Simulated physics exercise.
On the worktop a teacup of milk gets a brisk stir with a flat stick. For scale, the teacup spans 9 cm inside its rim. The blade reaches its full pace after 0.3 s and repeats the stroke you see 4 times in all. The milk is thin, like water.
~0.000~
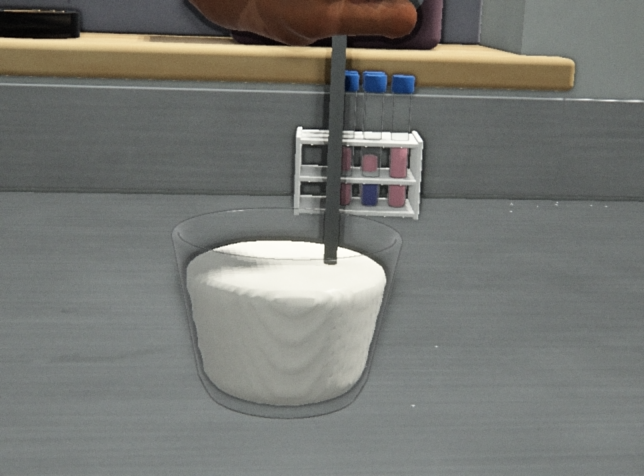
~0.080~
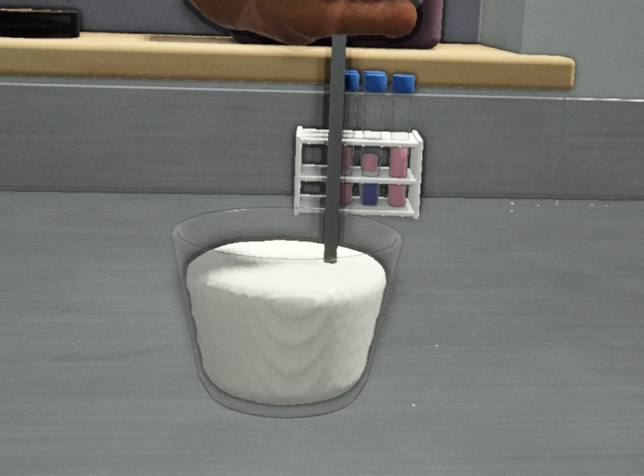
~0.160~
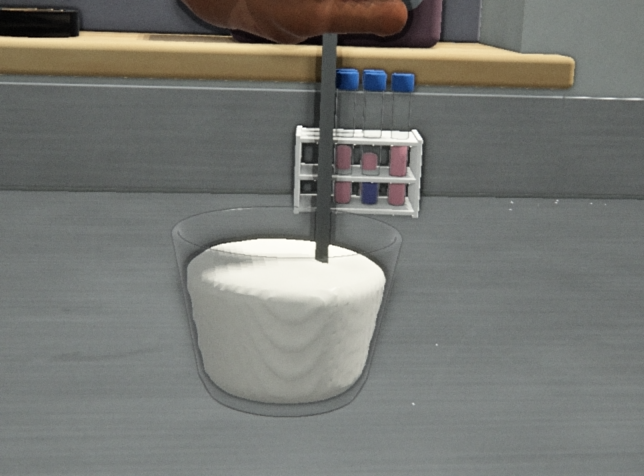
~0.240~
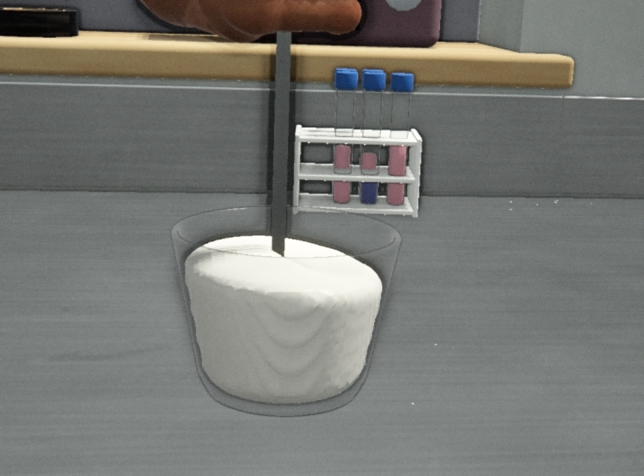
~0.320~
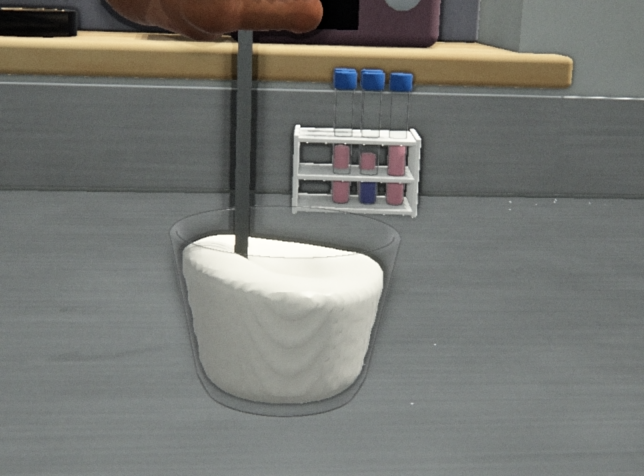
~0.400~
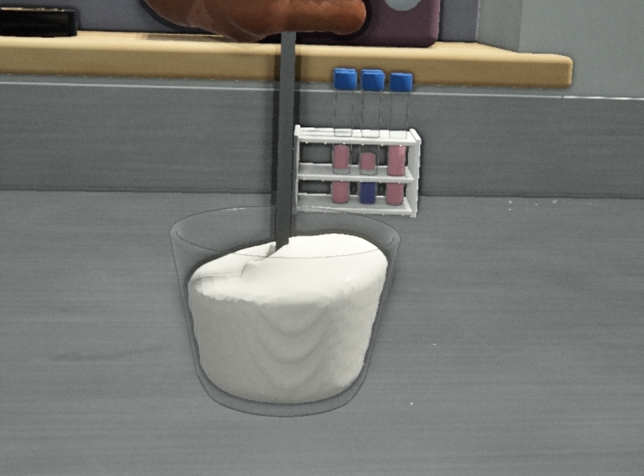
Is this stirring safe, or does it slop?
The teacup slops over.
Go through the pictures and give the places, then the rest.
The stem is at (338, 85); surface from (185, 265) to (386, 267); the rim runs from (174, 236) to (398, 239), in the first picture.
The stem is at (337, 85); surface from (185, 264) to (386, 266), in the second picture.
The stem is at (328, 83); surface from (185, 264) to (385, 268), in the third picture.
The stem is at (283, 82); surface from (183, 257) to (383, 274), in the fourth picture.
The stem is at (244, 81); surface from (181, 249) to (385, 264), in the fifth picture.
The stem is at (287, 82); surface from (187, 280) to (386, 250), in the sixth picture.
After 0.72 s 0 ml is over the rim.
After 1.04 s 6 ml is over the rim.
After 1.36 s 14 ml is over the rim.
After 1.68 s 18 ml is over the rim.
In the end 19 ml is over the rim.
